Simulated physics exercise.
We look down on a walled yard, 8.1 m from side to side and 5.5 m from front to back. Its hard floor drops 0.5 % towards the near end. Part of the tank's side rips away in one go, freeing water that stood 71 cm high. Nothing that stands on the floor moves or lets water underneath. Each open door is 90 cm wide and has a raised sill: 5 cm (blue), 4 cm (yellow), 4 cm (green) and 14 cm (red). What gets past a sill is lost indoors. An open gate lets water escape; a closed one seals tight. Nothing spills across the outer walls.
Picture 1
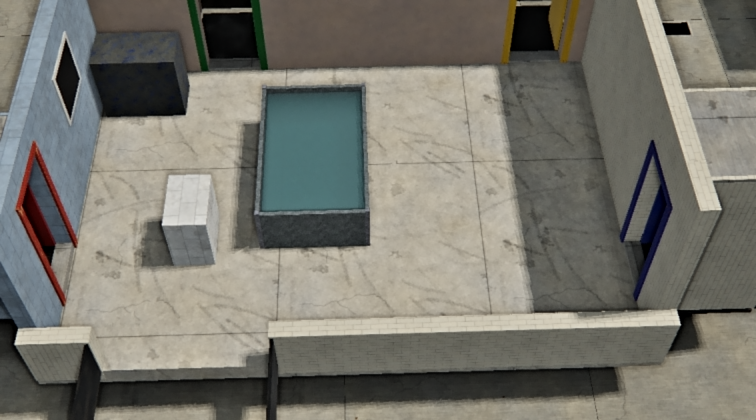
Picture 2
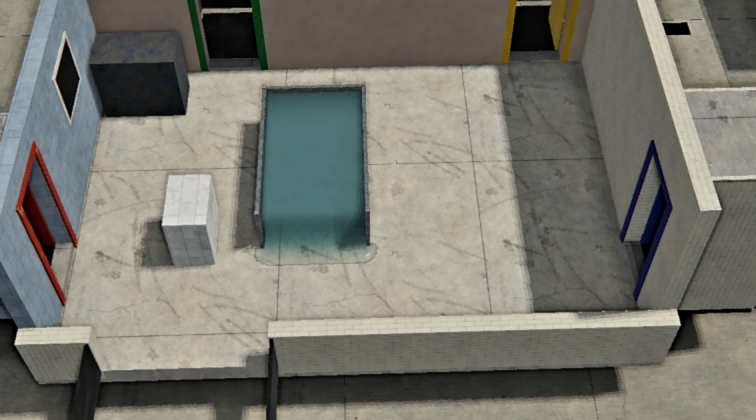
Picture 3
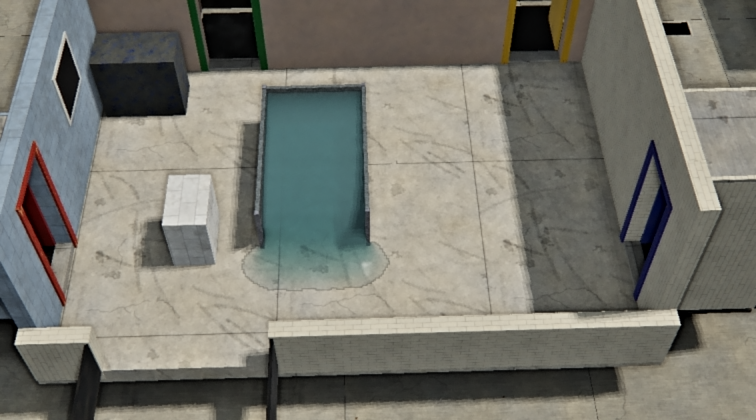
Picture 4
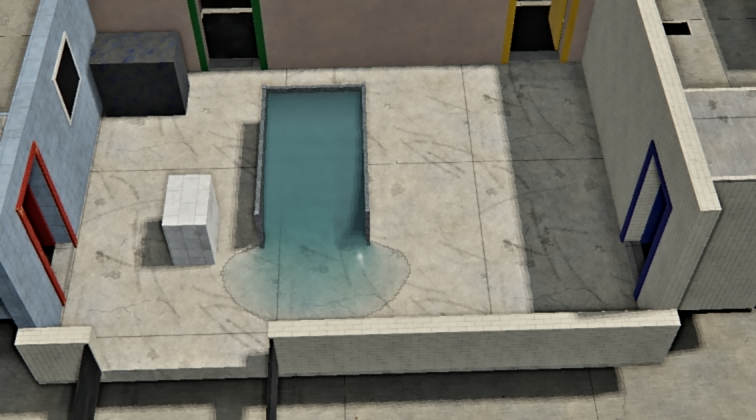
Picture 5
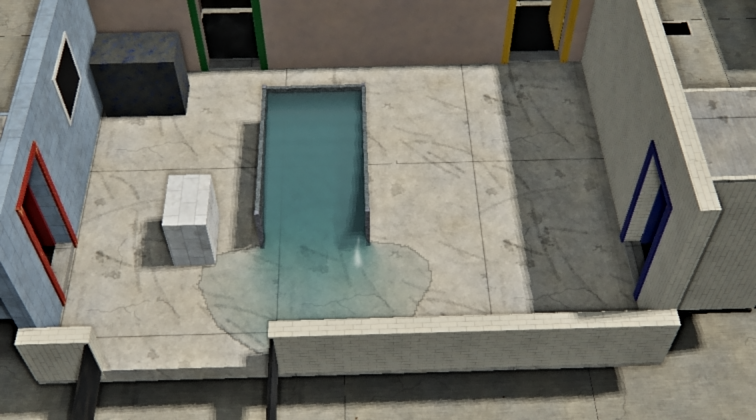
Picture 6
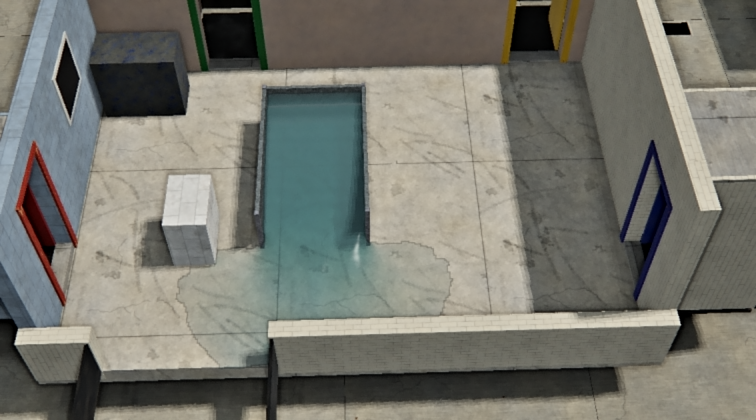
At first, a raised rectangular tank of teal water stands still in a walled yard, beside a pale block. Then its near side disappears and water pours onto the floor, spreading in a rounded sheet towards the low near wall. The shallow pool widens to both sides and reaches the opening in that wall.
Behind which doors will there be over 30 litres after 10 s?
Door by door: At the blue door it exceeds the limit; at the yellow door it passes the limit; at the green door it keeps below the limit; at the red door it keeps below the limit.
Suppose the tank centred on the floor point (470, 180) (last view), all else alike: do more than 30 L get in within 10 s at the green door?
Against that limit: Green below.
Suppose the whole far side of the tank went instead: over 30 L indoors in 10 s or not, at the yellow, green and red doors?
Against that limit: Yellow over, green over, red not over.
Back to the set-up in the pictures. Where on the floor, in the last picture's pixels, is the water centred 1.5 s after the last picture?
Around (339, 256).
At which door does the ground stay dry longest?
It is the green one.
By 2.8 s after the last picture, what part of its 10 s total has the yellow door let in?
About 0 per cent.
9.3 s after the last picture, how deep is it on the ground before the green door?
Roughly 3.5 cm deep.
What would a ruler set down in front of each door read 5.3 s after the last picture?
In cm: Blue 12, yellow 12, green 0, red 6.
Then, 0.7 s after the last picture water covers 20 % of the floor and is deepest (46 cm) near (306, 349); blue door not reached, yellow door not reached, green door not reached, red door not reached.
Then, 1.5 s after the last picture water covers 25 % of the floor and is deepest (40 cm) near (319, 337); blue door not reached, yellow door not reached, green door not reached, red door not reached.
Then, 2.8 s after the last picture water covers 40 % of the floor and is deepest (26 cm) near (621, 339); blue door 19 cm at the sill, 68 L in, yellow door not reached, green door not reached, red door 5 cm at the sill, 0 L in.
Then, 5.3 s after the last picture water covers 65 % of the floor and is deepest (14 cm) near (573, 65); blue door 12 cm at the sill, 179 L in, yellow door 12 cm at the sill, 21 L in, green door not reached, red door 6 cm at the sill, 0 L in.
Then, 9.3 s after the last picture water covers 90 % of the floor and is deepest (6 cm) near (570, 103); blue door 5 cm at the sill, 209 L in, yellow door 6 cm at the sill, 81 L in, green door 3 cm at the sill, 0 L in, red door 3 cm at the sill, 0 L in.
